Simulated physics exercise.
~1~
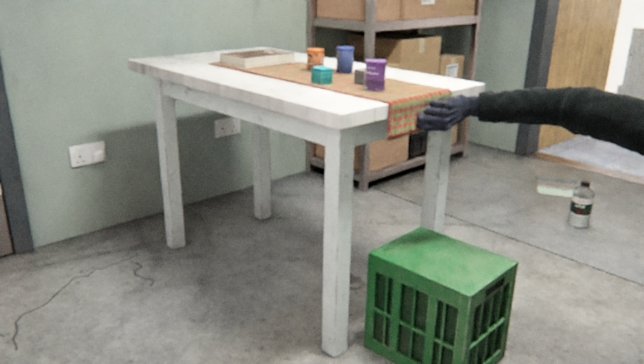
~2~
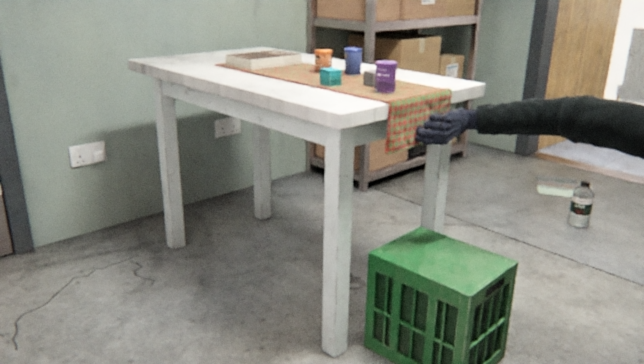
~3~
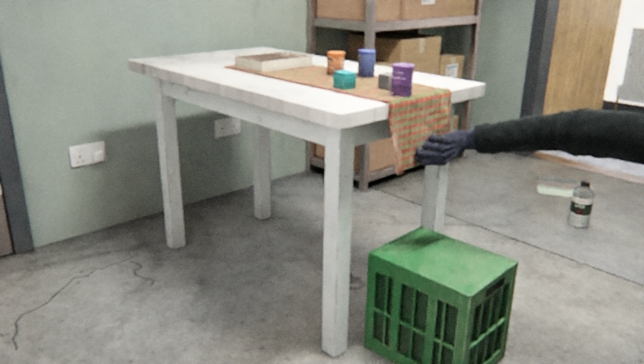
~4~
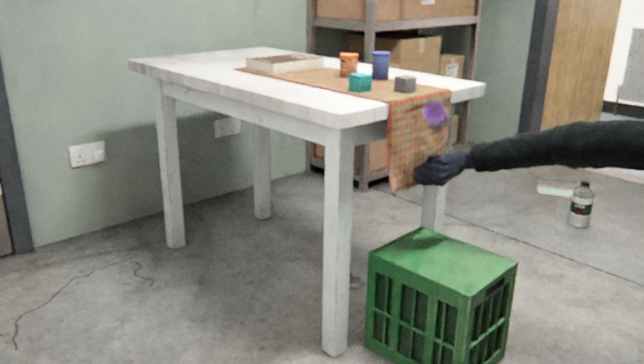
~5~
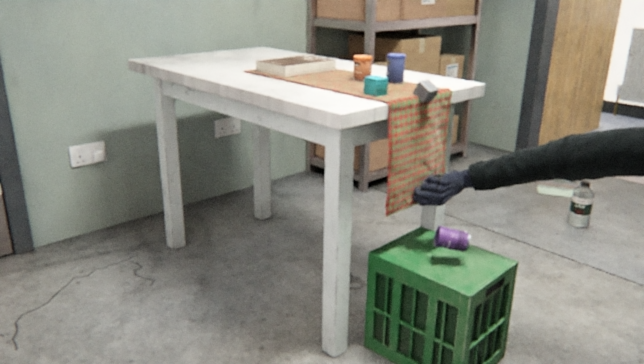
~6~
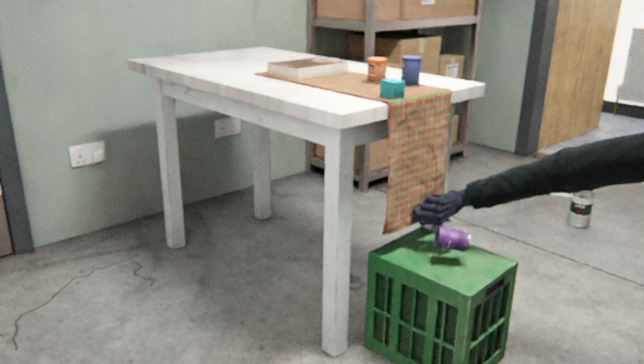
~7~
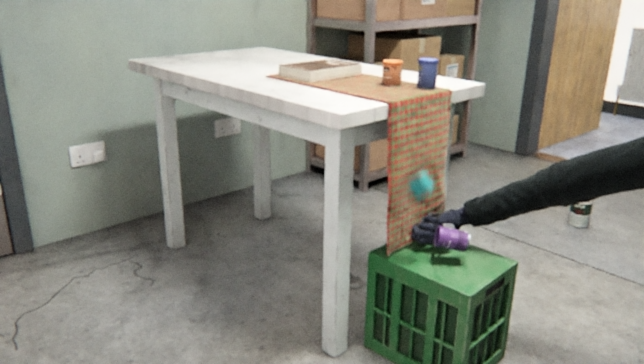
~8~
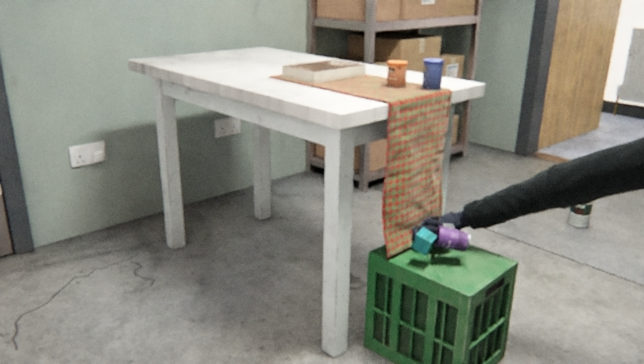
In the video, a gloved hand pulls a patterned reddish cloth down over a white table's edge, and a purple can, a grey cube and a turquoise block drop in turn onto a green crate, while the orange and blue containers stay upright on the table.
